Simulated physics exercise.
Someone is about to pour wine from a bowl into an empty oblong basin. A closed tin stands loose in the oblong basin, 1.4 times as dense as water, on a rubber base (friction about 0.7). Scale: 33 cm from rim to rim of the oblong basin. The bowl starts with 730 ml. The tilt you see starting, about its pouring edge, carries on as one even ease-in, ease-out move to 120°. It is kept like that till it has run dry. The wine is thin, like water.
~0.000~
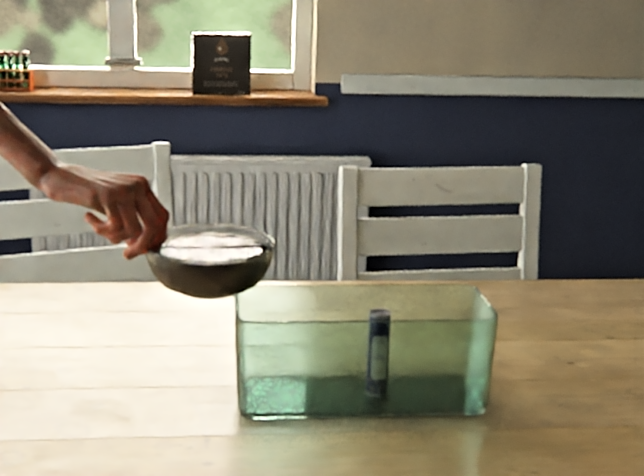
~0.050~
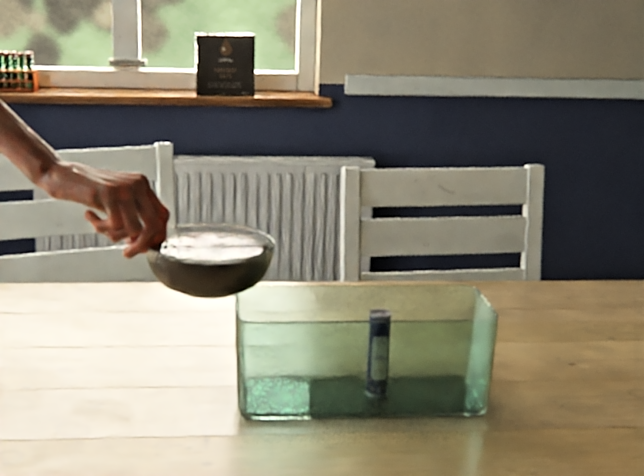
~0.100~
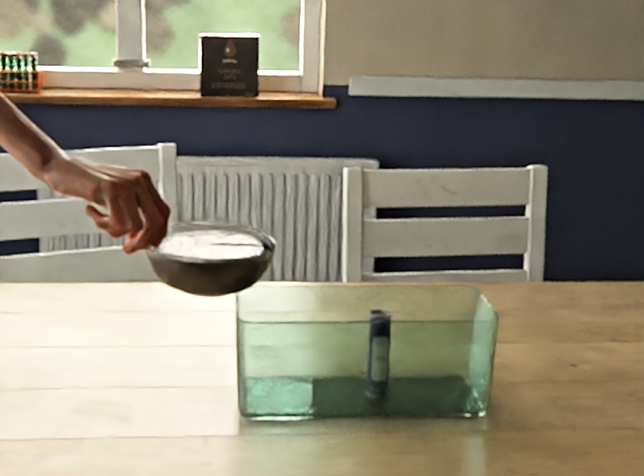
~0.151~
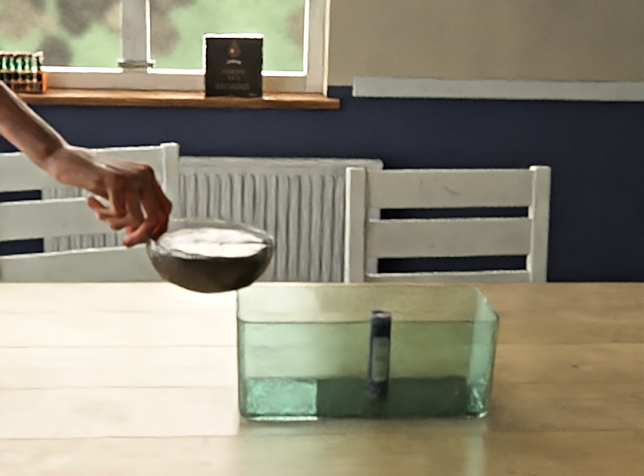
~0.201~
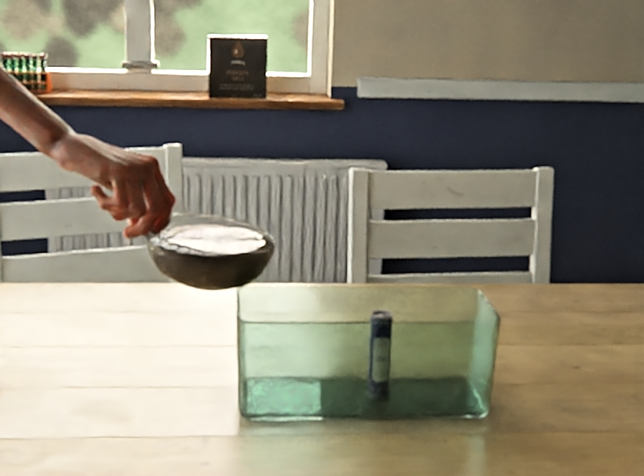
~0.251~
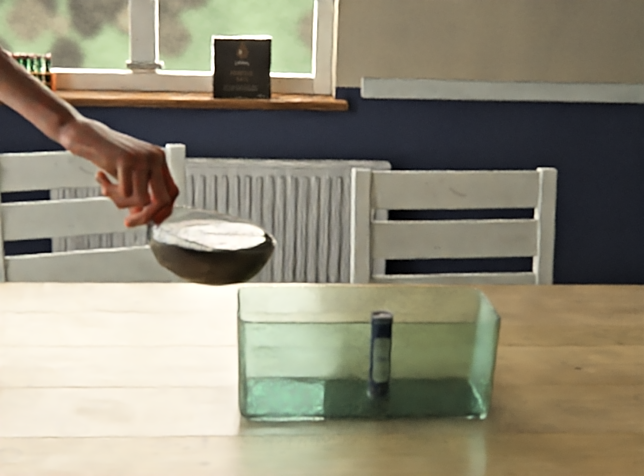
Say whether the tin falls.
It remains upright.
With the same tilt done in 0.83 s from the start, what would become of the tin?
Then it topples.
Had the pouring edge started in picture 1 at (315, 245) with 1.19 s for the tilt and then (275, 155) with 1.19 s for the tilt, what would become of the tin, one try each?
First it remains upright; then it remains upright.
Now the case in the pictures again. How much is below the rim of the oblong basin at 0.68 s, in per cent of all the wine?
Near 32 in a hundred.
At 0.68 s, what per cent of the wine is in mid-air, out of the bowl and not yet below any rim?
Near 42 in a hundred.
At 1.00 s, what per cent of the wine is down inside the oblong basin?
Some 98 per cent.
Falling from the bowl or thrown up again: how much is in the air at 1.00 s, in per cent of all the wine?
Some 2 per cent.
Then, 0.68 s in, the tilt is 74° and 27 per cent is still to pour; the tin stands where it began.
Then, 1.00 s in, the tilt is 113° and 0 per cent is still to pour; the tin stands where it began.
Then, 1.33 s in, the tilt is 120° and 0 per cent is still to pour; the tin stands where it began.
Then, 1.69 s in, the tilt is 120° and 0 per cent is still to pour; the tin stands where it began.
Finally, the tin stands where it began.
